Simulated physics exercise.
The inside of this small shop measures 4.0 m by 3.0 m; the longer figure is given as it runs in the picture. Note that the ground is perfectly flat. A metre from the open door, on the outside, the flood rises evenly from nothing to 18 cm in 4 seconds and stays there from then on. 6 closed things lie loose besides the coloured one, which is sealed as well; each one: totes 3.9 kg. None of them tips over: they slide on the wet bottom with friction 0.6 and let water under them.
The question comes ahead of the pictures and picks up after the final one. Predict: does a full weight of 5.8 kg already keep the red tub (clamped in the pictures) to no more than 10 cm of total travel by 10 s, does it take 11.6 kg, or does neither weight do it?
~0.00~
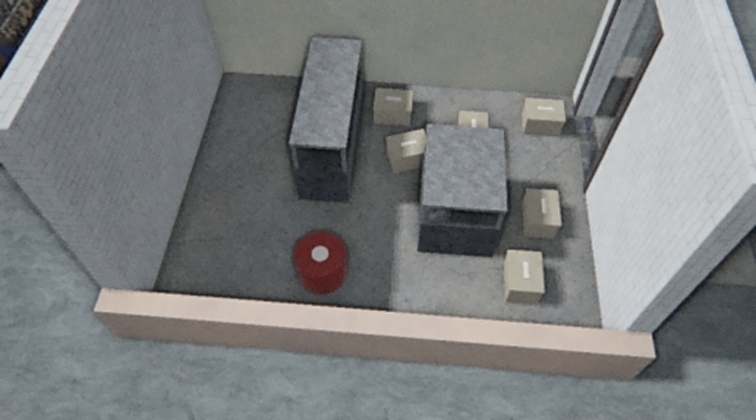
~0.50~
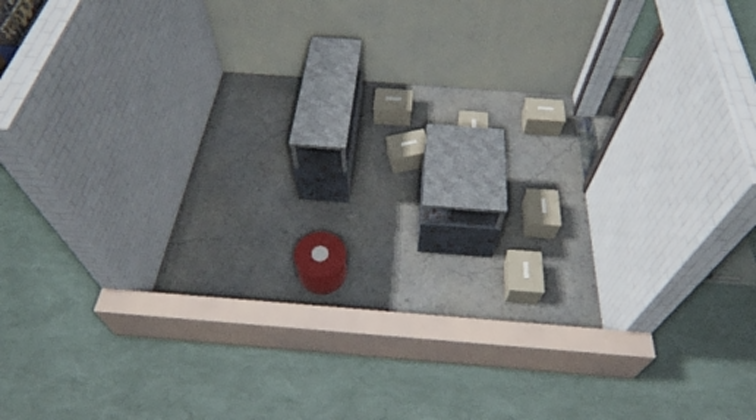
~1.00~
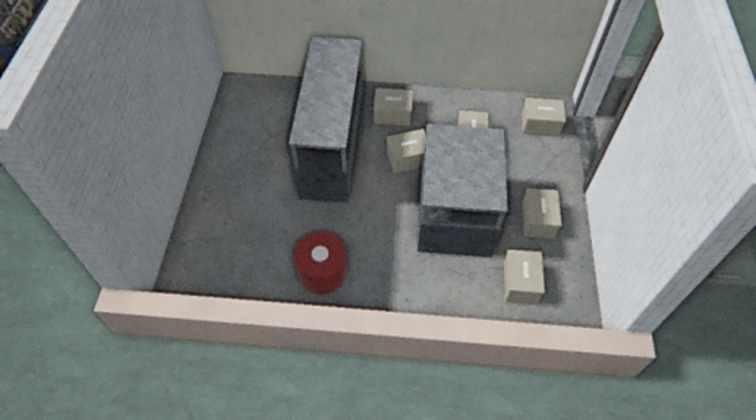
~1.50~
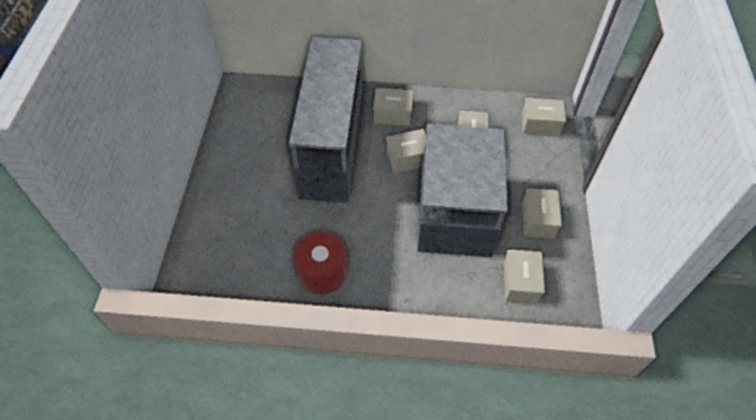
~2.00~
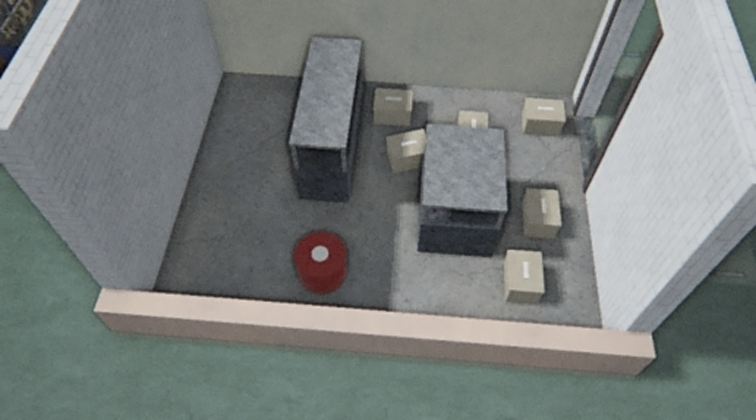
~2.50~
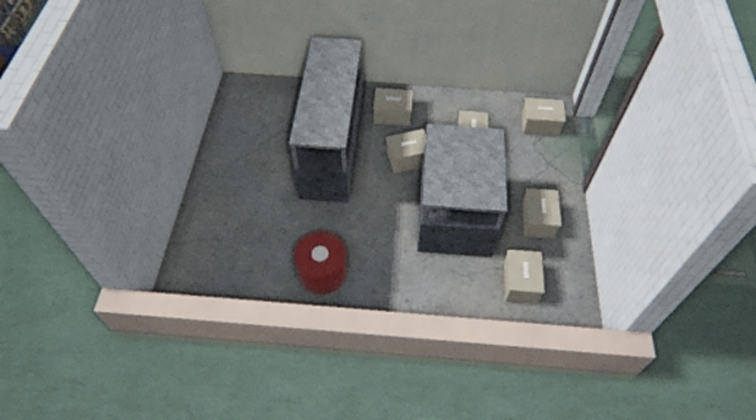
It takes 11.6 kg.
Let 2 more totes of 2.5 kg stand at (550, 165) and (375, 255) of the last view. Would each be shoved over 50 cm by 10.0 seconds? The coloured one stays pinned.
Above the mark, then above the mark.
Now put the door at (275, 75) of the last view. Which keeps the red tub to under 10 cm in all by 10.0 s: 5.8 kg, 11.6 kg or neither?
Short version: Neither mass is sufficient.
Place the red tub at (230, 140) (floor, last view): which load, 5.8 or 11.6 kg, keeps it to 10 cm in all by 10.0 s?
Only the larger holds.
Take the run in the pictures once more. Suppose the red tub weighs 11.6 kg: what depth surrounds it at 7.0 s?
Something like 2 centimetres.
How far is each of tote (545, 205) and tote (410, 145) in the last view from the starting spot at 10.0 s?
The first is 10 cm from its start, the second 200 cm.
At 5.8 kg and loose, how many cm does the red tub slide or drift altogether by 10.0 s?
Close to 60 centimetres all told.
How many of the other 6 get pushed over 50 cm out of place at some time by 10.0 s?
4 in all.
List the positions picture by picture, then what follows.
The first frame shows the red tub at (320, 254), on the bottom; water covers 0.0 m2; 0 of 7 have shifted.
The second frame shows the red tub at (320, 254), on the bottom; 0.0 m2 under water; 0 of 7 have shifted.
The third frame shows the red tub at (320, 254) rests on the ground; water covers 0.0 m2; 0 of 7 have shifted.
The fourth frame shows the red tub at (320, 254) rests on the ground; water covers 0.0 m2; 0 of 7 have shifted.
The fifth frame shows the red tub at (320, 254), on the bottom; 0.0 m2 under water; 0 of 7 have shifted.
The sixth frame shows the red tub at (320, 254) rests on the ground; water covers 0.2 m2; 0 of 7 have shifted.
After 3.5 s the red tub would be 0 cm from its start with 5.8 kg and 0 cm from its start with 11.6 kg; 0 cm of water round it then.
After 4.5 s the red tub would be 0 cm from its start with 5.8 kg and 0 cm from its start with 11.6 kg; 0 cm of water round it then.
After 7.0 s the red tub would be 0 cm from its start with 5.8 kg and 0 cm from its start with 11.6 kg; 2 cm of water round it then.
After 10.0 s the red tub would be 57 cm from its start with 5.8 kg and 0 cm from its start with 11.6 kg; 5 cm of water round it then.
